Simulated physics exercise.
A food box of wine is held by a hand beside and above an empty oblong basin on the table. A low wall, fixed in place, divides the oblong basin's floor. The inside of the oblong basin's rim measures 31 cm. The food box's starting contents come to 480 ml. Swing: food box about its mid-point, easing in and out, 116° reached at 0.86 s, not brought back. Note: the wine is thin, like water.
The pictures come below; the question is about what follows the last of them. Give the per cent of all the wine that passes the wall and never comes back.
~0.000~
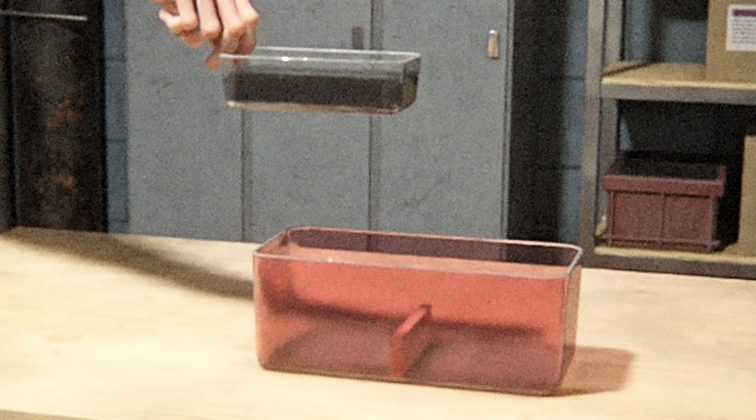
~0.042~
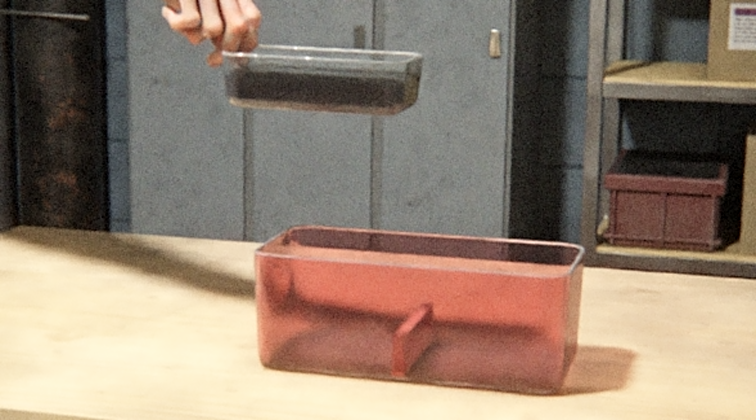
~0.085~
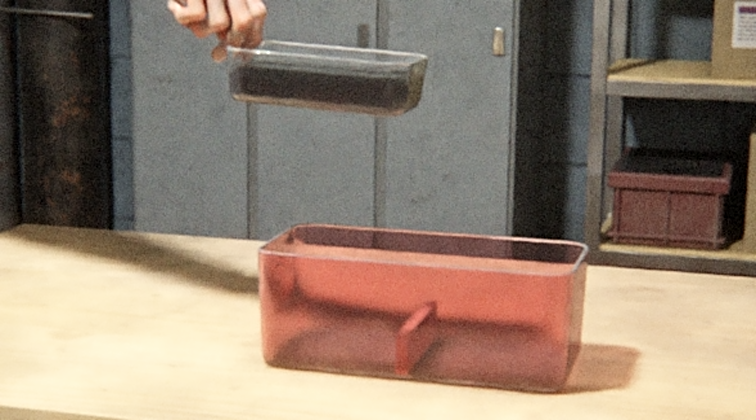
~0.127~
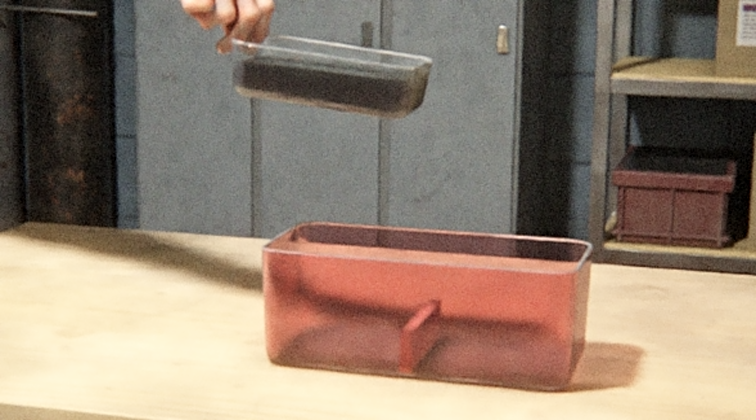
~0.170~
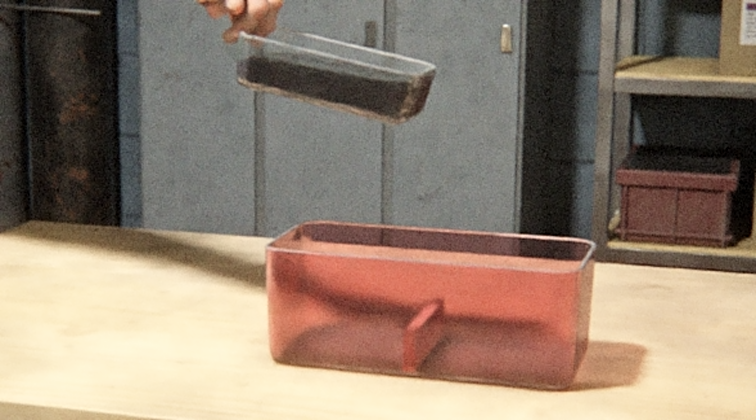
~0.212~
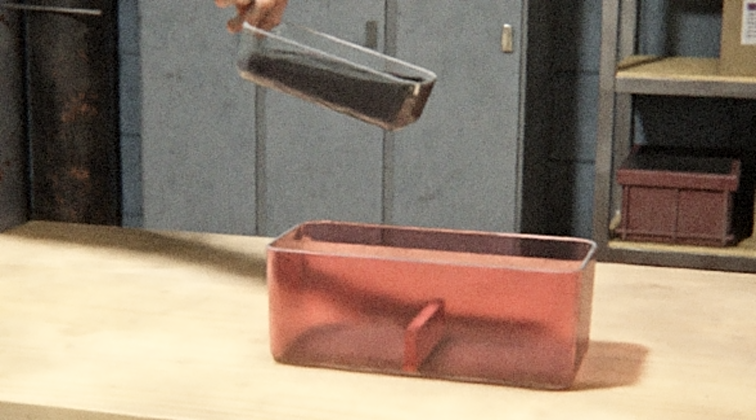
I would say 80 percent.
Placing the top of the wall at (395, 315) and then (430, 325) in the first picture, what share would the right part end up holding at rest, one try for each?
Respectively 85 and 75 %.
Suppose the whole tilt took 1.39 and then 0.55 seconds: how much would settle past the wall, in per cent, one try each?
In turn about 75 and 70 per cent.
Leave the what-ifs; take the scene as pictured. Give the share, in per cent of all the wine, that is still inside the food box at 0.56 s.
Remaining: Near 6 % of the total.
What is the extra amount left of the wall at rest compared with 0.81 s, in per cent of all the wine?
I'd put it at some 2 percent.
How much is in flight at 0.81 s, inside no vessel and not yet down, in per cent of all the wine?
Around 4 percent of the liquid.
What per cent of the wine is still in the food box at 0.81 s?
Near 0 percent, more or less.
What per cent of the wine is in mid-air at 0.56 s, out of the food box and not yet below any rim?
Close to 56 per cent, I'd say.
By 0.56 s the tilt is 84° and 6 per cent is still to pour, 0 is left of the wall and 38 right of it.
By 0.81 s the tilt is 115° and 0 per cent is still to pour, 13 is left of the wall and 80 right of it.
By 1.07 s the tilt is 116° and 0 per cent is still to pour, 15 is left of the wall and 80 right of it.
By 1.36 s the tilt is 116° and 0 per cent is still to pour, 15 is left of the wall and 80 right of it.
At rest 15 per cent lies left of the wall, 80 right of it and 5 outside.
